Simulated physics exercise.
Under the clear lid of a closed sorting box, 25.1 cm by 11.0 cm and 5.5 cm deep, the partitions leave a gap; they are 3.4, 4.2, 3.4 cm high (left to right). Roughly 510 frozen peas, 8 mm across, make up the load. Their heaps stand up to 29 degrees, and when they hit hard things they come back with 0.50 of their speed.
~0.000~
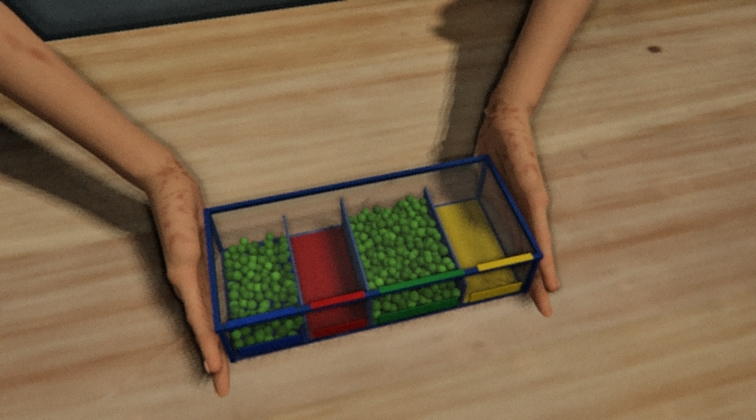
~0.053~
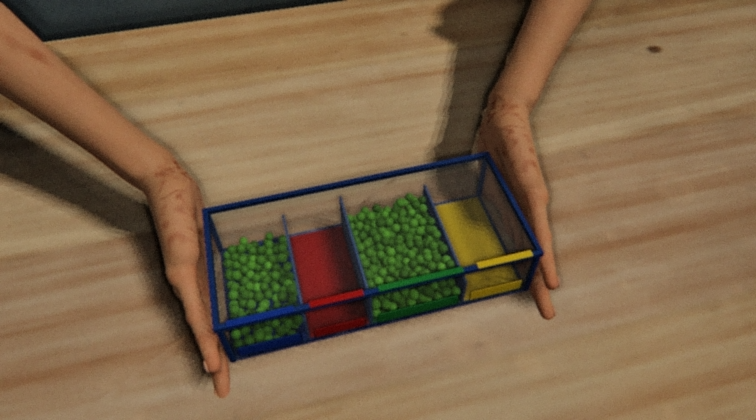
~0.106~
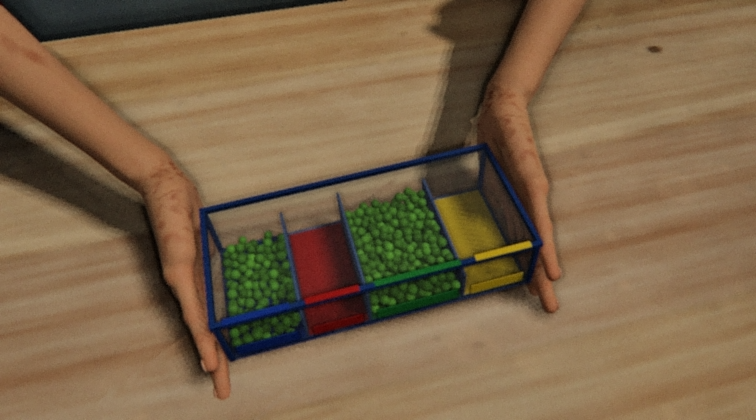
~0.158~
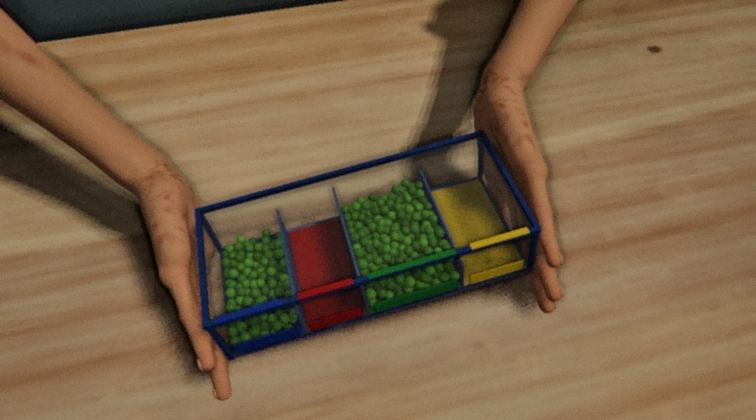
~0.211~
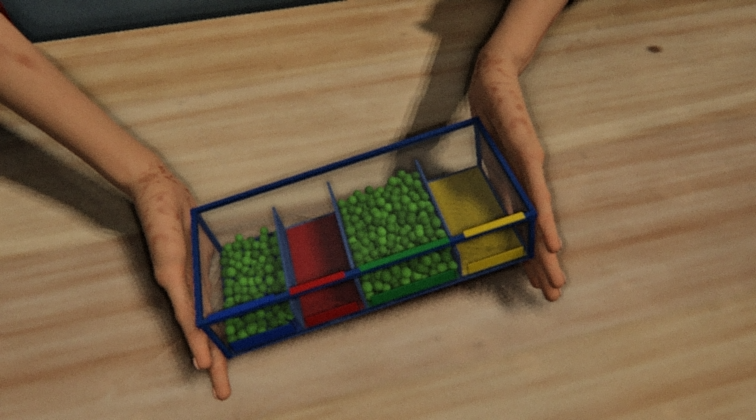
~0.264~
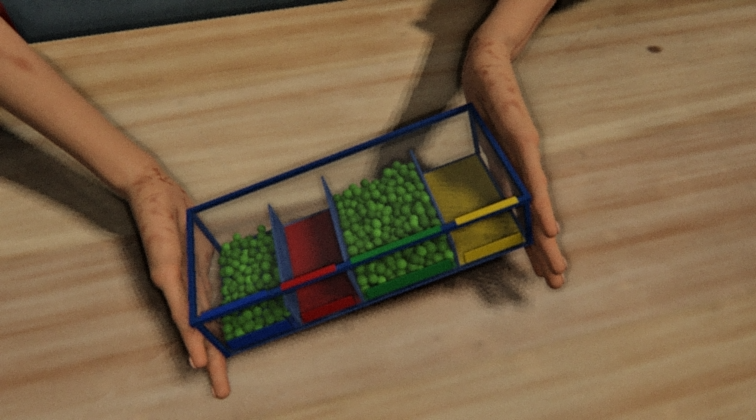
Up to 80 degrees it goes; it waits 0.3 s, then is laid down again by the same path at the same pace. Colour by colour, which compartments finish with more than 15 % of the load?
Red: No, blue: Yes, green: Yes, yellow: No.
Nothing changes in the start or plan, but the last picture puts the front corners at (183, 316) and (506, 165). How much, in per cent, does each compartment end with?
Per cent by compartment: Red 0, blue 35, green 65, yellow 0.
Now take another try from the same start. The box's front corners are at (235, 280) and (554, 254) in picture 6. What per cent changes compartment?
About 45 %.
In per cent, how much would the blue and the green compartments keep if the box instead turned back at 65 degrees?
With that change it's blue at 35 per cent and green at 65 per cent.
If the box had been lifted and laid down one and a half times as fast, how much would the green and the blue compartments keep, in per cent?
I'd say green 65 percent, blue 35 percent.
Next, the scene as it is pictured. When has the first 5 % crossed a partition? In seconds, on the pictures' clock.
Reading: T about 1.20 s.
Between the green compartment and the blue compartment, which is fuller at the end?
The green one.
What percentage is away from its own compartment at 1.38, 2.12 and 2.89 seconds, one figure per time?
Estimates: 5 / 10 / 10.
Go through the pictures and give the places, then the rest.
The first frame shows box tilt 0 degrees, front corners at (220, 326) and (537, 255); blue 30 %, green 70 %.
The second frame shows box tilt 1 degrees, front corners at (219, 326) and (537, 252).
The third frame shows box tilt 3 degrees, front corners at (215, 325) and (536, 243), lowest corner left back.
The fourth frame shows box tilt 7 degrees, front corners at (209, 323) and (534, 228), lowest corner left back.
The fifth frame shows box tilt 11 degrees, front corners at (202, 321) and (530, 213), lowest corner left back.
The sixth frame shows box tilt 15 degrees, front corners at (196, 320) and (524, 197), lowest corner left back; blue 30 %, green 70 %. Its pace works out near 75 degrees a second.
After 1.38 s, tilt 80 degrees; blue 35 %, green 65 %.
After 2.12 s, tilt 41 degrees; blue 40 %, green 60 %.
Then, at 2.89 s, tilt 0 degrees; blue 40 %, green 60 %.
At rest (3.7 s), red 0 %, blue 40 %, green 60 %, yellow 0 %.
